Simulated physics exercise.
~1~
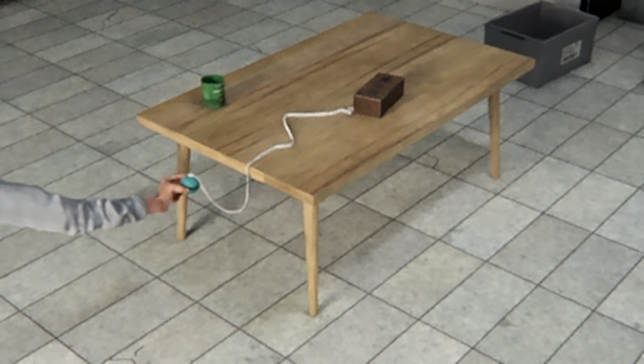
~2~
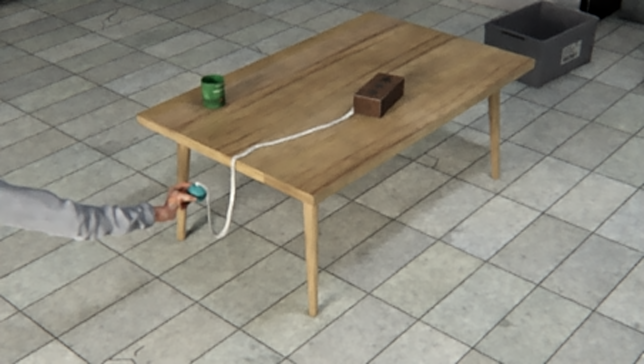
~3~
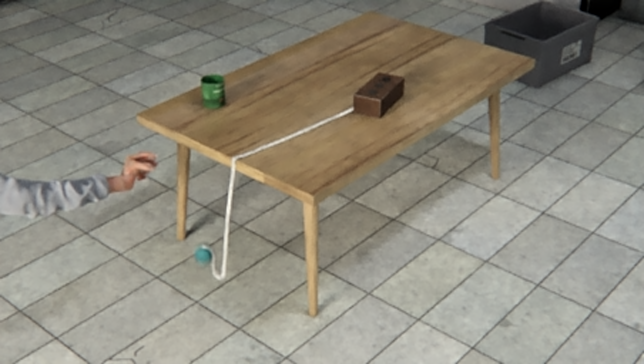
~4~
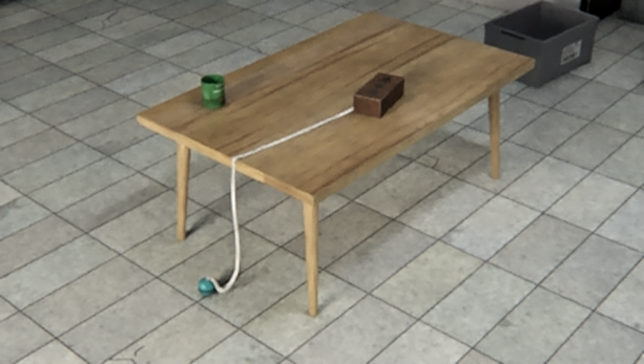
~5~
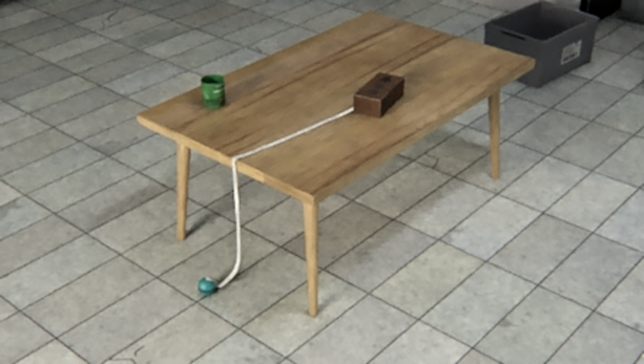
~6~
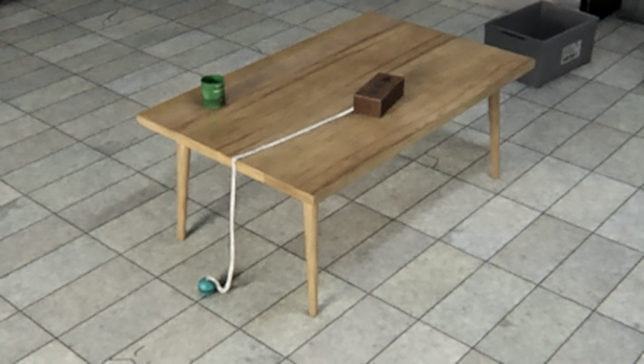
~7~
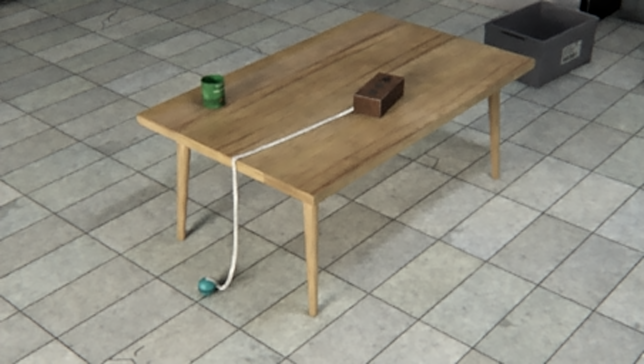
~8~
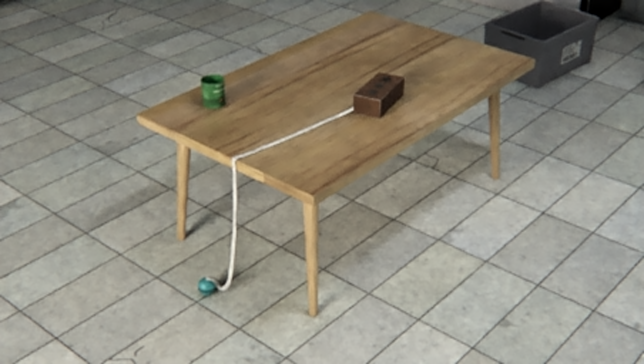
A turquoise ball tied to a white, ribbon-like cord is held by a hand reaching in from the left, just past the near end of a wooden table. The view looks down from above onto a grey tiled floor, with a dark bin at the upper right. The cord runs across the tabletop to a brown brick, and a green cup stands near the left edge. The hand lowers the ball slightly, then lets go and draws back out of view. The ball drops to the floor and rests there, the cord draped over the edge, while brick and cup stay put.
